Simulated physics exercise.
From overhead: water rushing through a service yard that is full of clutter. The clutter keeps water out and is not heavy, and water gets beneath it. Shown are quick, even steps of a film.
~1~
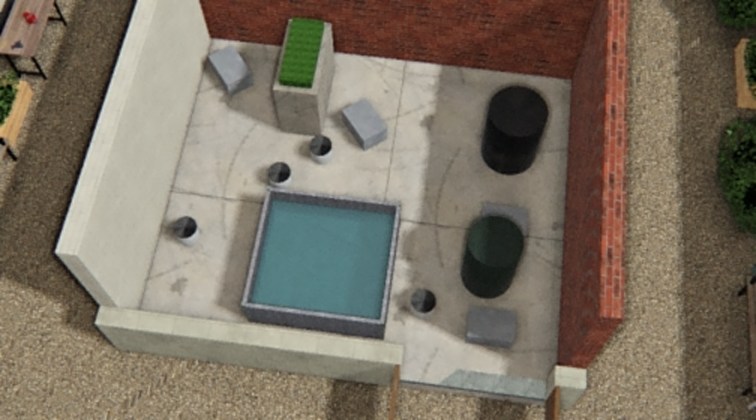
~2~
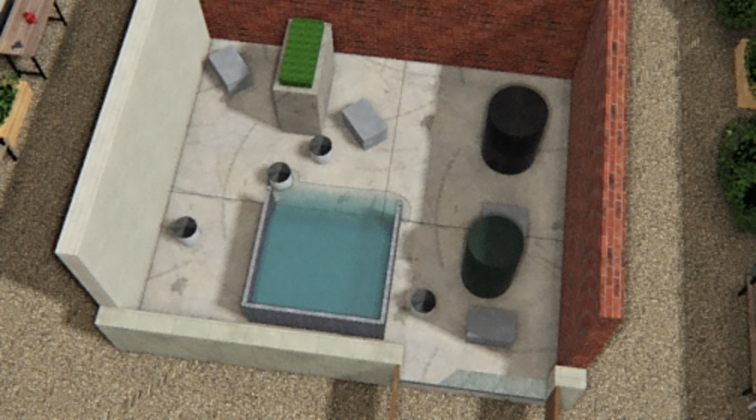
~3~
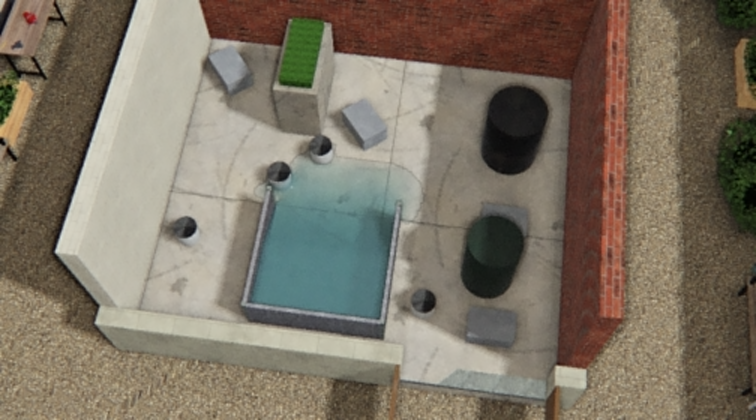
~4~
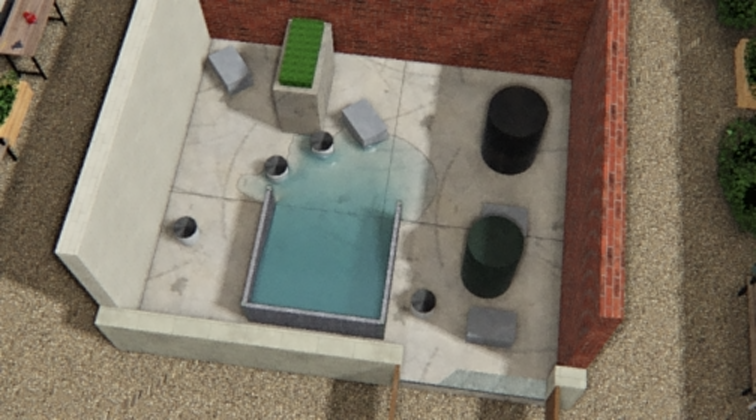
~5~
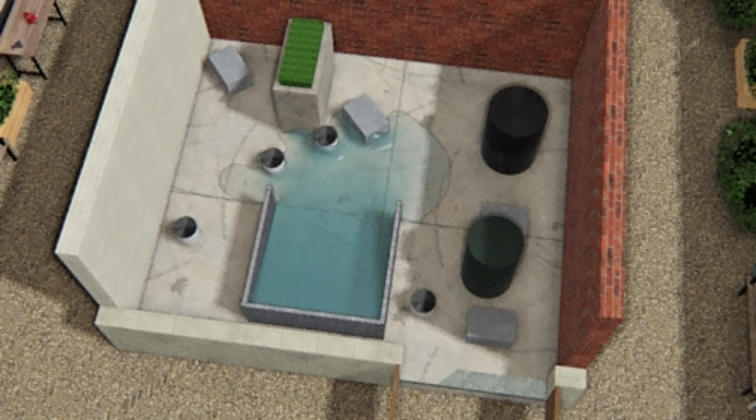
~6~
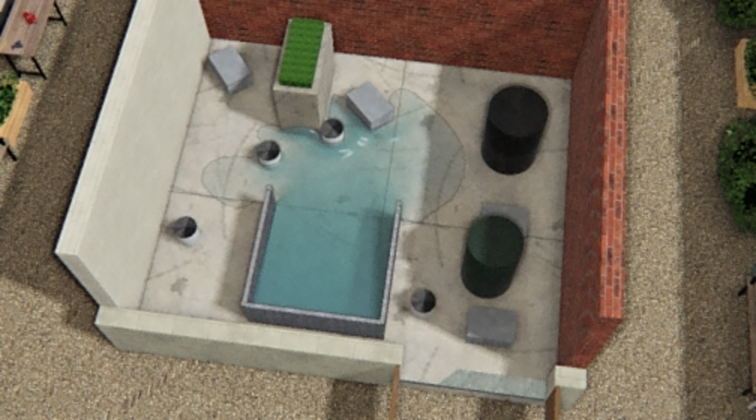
At the start, a square pool of teal water sits among pails, grey blocks and dark barrels in a walled yard. Water then pours out over its far side and spreads across the concrete, and two pails and a nearby grey block shift slightly as it fans wider.
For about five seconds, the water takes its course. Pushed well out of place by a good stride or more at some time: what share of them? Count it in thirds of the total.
Out of the total, one to two thirds.
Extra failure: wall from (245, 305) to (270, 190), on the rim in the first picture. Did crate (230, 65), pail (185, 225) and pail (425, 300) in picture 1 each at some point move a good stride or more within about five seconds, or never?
In turn: Cleared that distance, cleared that distance, stayed short.
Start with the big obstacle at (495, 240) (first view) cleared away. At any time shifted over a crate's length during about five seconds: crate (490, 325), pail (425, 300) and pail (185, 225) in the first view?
Item one never went far; item two never went far; item three never went far.
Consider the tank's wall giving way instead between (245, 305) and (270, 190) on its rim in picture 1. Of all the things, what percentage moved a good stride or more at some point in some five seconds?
I make it 20 per cent.
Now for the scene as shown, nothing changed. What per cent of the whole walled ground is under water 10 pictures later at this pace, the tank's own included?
55 per cent or so.
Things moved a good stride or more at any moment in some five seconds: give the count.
That adds up to 4.
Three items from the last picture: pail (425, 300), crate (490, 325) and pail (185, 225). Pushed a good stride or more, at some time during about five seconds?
Per the list: First remained close, second remained close, third remained close.
A moment on, 3 of 8 are well off their spots; 0 afloat.
Next, 3 of 8 are well off their spots; 2 afloat.
Later, 4 of 8 are well off their spots; 2 afloat.
In the end, 4 of 8 are well off their spots, and 4 have been at some point; 2 afloat.
